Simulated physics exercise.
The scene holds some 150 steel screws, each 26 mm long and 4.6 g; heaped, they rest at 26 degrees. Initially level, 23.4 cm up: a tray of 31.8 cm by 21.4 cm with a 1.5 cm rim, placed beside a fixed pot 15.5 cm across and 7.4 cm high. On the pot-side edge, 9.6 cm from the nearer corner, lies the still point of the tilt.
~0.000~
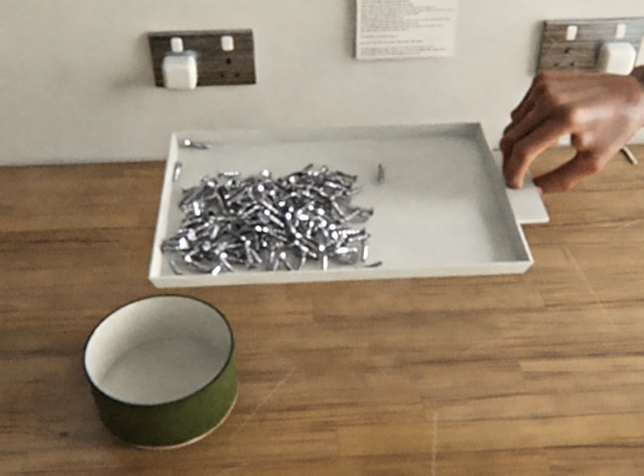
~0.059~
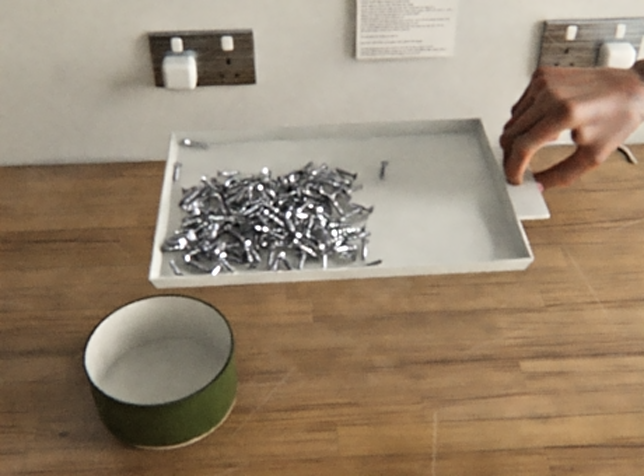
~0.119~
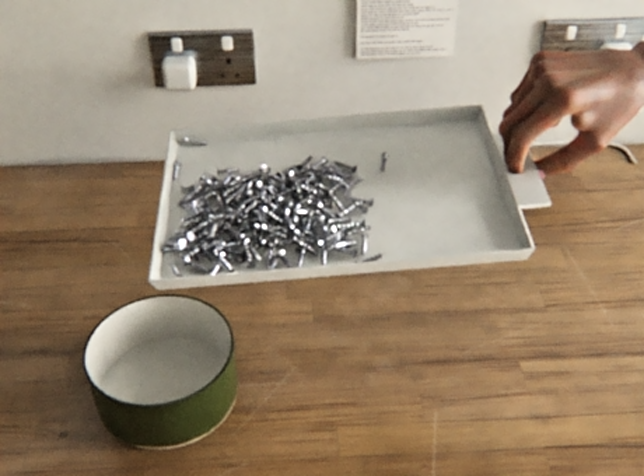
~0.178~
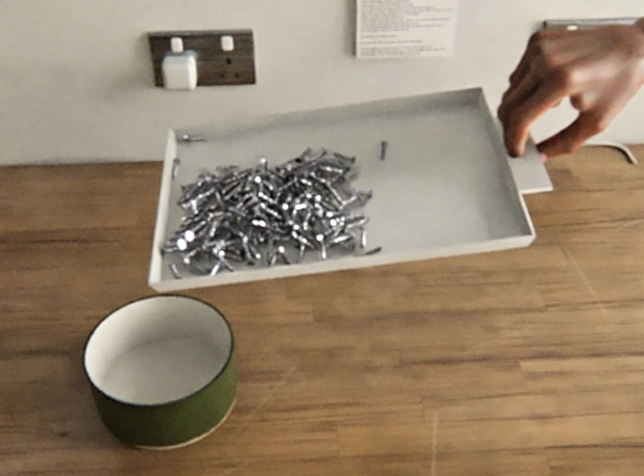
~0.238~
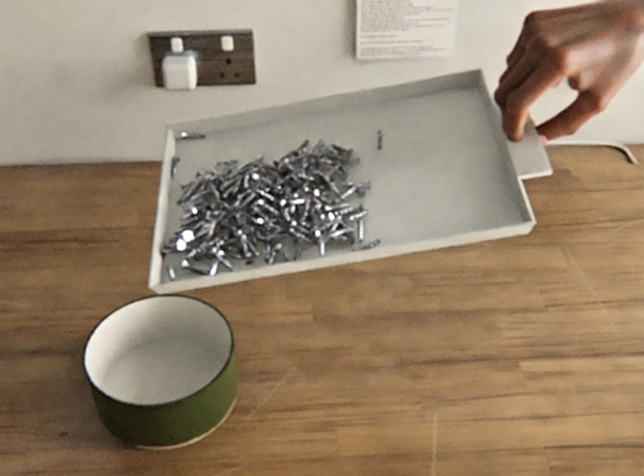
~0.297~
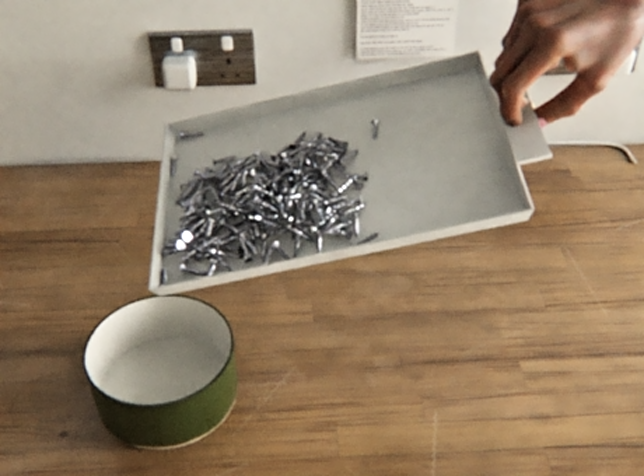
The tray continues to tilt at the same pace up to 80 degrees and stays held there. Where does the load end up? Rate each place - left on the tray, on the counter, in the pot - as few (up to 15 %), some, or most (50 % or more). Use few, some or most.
Tray: Few; counter: Some; pot: Most.
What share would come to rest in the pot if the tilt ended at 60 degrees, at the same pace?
I'd say close to 45 percent.
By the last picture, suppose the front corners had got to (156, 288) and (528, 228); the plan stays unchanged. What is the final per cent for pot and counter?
The pot gets 35 and the counter 65.
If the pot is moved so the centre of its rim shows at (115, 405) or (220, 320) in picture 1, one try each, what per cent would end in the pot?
Near 85 and 5 percent, one try each.
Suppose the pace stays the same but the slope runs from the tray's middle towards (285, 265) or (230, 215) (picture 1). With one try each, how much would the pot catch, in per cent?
I'd put it at roughly 35 per cent for the first tilt and roughly 75 per cent for the second.
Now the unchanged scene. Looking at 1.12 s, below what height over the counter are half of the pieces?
I'd say near 24 cm.
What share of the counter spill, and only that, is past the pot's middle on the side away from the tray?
50 per cent.
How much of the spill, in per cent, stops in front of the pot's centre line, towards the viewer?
I'd put it at around 100 per cent.
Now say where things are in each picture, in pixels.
Tray tilt 0 degrees, front corners at (155, 274) and (526, 259); middle of the pieces at (265, 217); pot at (159, 346), in the first frame.
Tray tilt 1 degrees, front corners at (155, 275) and (527, 256); middle of the pieces at (265, 216), in the second frame.
Tray tilt 4 degrees, front corners at (155, 277) and (528, 246), lowest corner left front; middle of the pieces at (265, 213), in the third frame.
Tray tilt 7 degrees, front corners at (154, 279) and (528, 233), lowest corner left front; middle of the pieces at (264, 209), in the fourth frame.
Tray tilt 11 degrees, front corners at (154, 282) and (528, 220), lowest corner left front; middle of the pieces at (262, 205), in the fifth frame.
Tray tilt 15 degrees, front corners at (154, 284) and (526, 207), lowest corner left front; middle of the pieces at (260, 202); pot at (159, 346). Its pace works out near 65 degrees a second, in the sixth frame.
After 0.79 s, tilt 46 degrees; the tray holds 100 %, the pot 0 %.
After 1.12 s, tilt 66 degrees; the tray holds 75 %, the pot 5 %.
Then, at 1.55 s, tilt 80 degrees; the tray holds 10 %, the pot 55 %.
At rest (3.0 s), tray 0 %, counter 35 %, pot 65 %.
